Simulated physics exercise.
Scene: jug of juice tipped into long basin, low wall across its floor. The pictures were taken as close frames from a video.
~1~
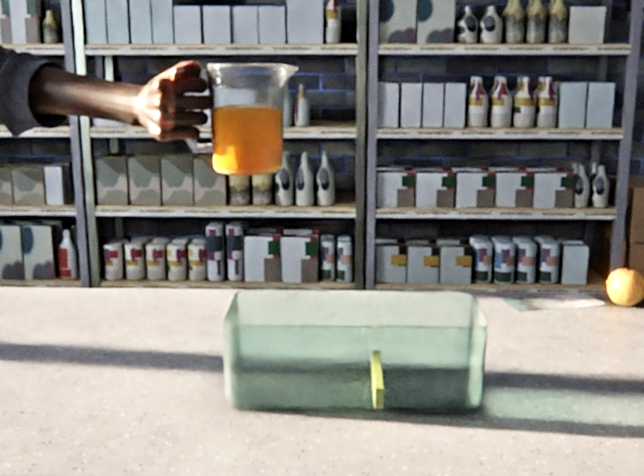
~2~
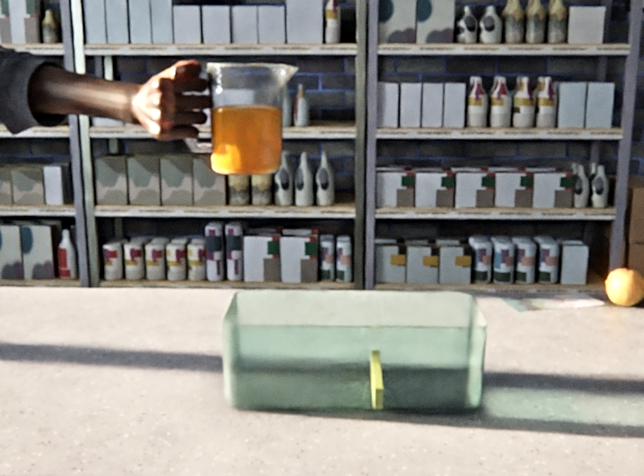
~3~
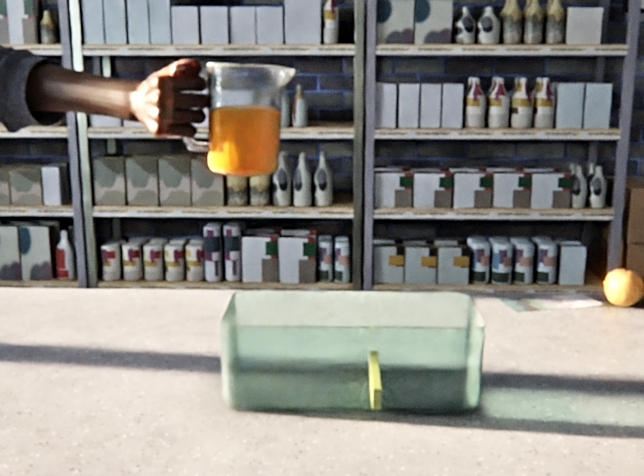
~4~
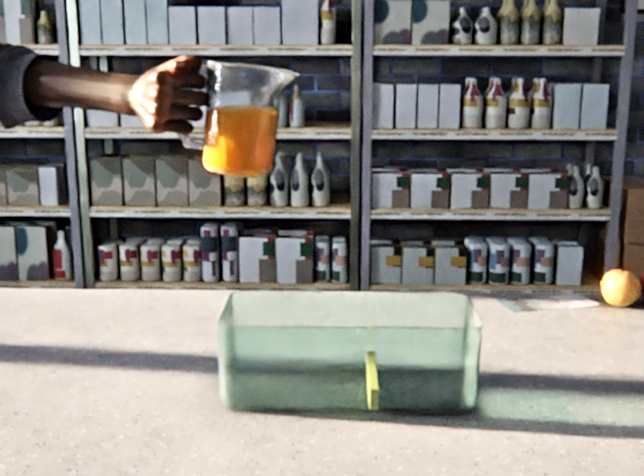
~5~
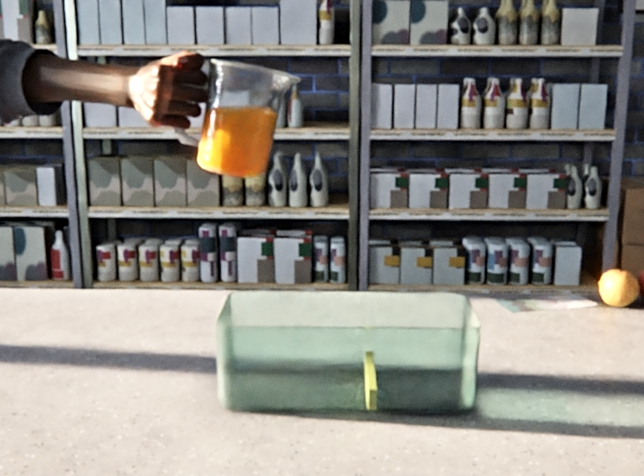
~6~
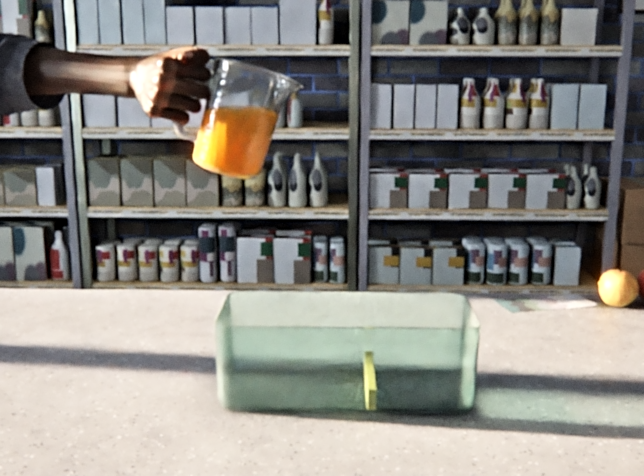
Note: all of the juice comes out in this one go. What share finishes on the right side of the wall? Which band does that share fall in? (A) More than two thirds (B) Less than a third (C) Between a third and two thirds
(C) Between a third and two thirds.
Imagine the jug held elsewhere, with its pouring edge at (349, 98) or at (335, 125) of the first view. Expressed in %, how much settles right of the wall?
Roughly 85 percent on the first try and 85 percent on the second.
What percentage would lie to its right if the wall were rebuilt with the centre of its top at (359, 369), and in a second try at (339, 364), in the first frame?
Roughly 80 per cent first and roughly 85 per cent second.
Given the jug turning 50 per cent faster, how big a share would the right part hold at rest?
Close to 50 out of every hundred.
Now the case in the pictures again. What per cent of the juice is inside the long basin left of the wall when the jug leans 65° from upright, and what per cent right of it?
The left part holds around 0 percent, the right part 0 percent.
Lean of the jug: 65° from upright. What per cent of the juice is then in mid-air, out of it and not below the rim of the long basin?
Roughly 5 percent.
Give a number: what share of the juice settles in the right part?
Estimate: Some 45 per cent.
A moment on, the jug is tipped part way and 97 per cent is still to pour, 0 is left of the wall and 0 right of it.
Next, the jug is tipped on its side and 54 per cent is still to pour, 11 is left of the wall and 3 right of it.
Then the jug is tipped on its side and 14 per cent is still to pour, 30 is left of the wall and 41 right of it.
Later the jug is tipped on its side and 3 per cent is still to pour, 48 is left of the wall and 45 right of it.
At rest 52 per cent lies left of the wall, 46 right of it and 2 outside.
